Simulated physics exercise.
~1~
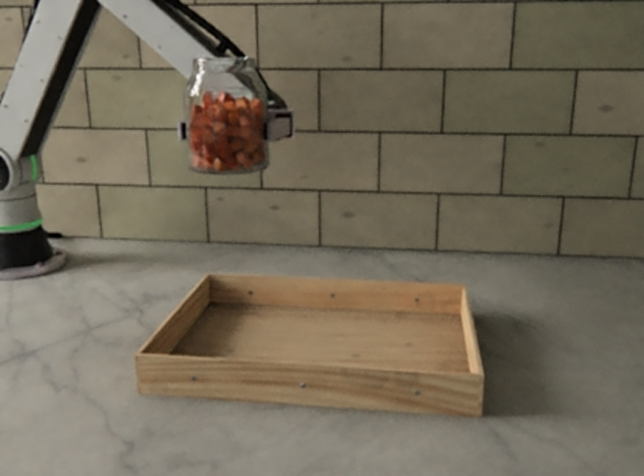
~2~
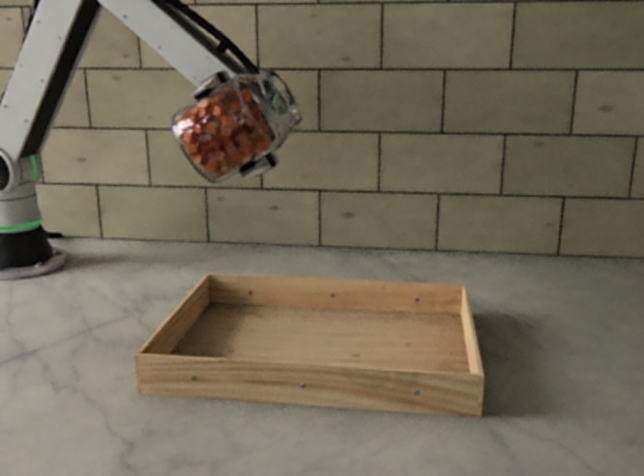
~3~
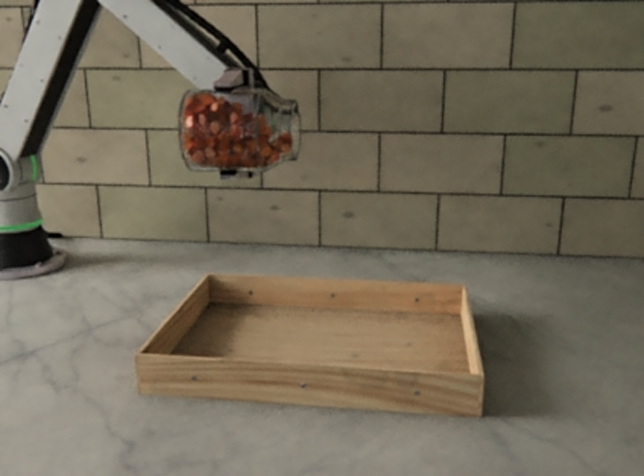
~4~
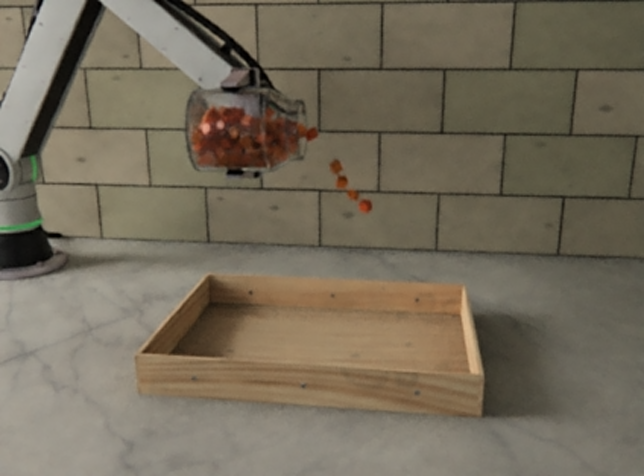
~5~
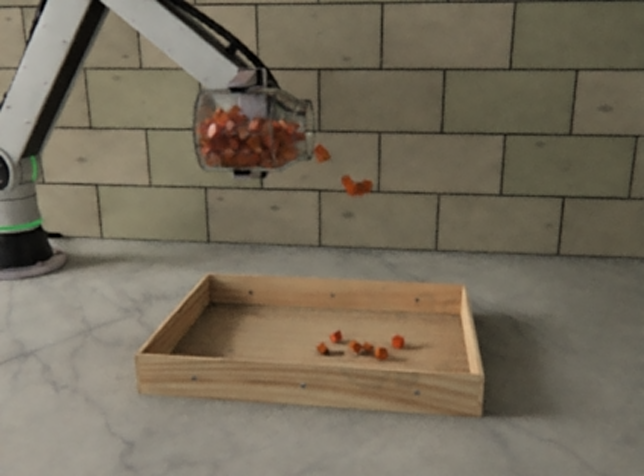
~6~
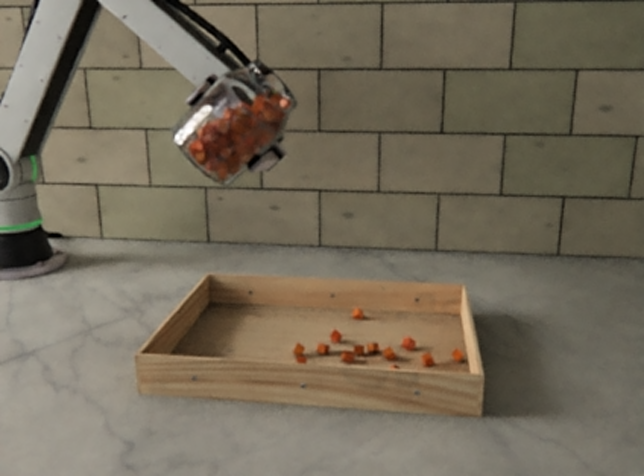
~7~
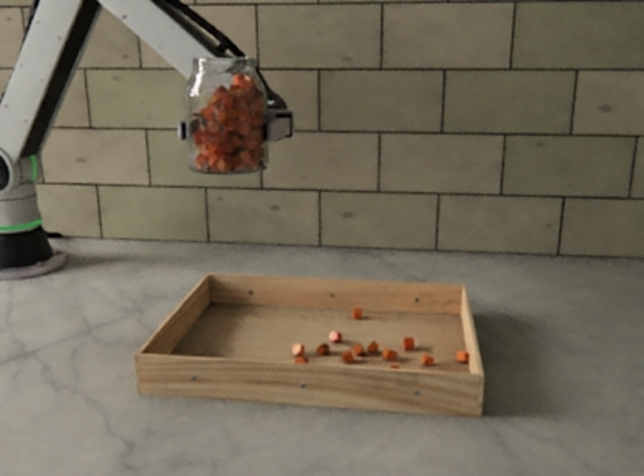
In the video, a robot arm tips a clear jar of orange-red vegetable dice onto its side above a shallow wooden tray, spilling a small number into it, then turns the jar upright again with most of the pieces still inside.
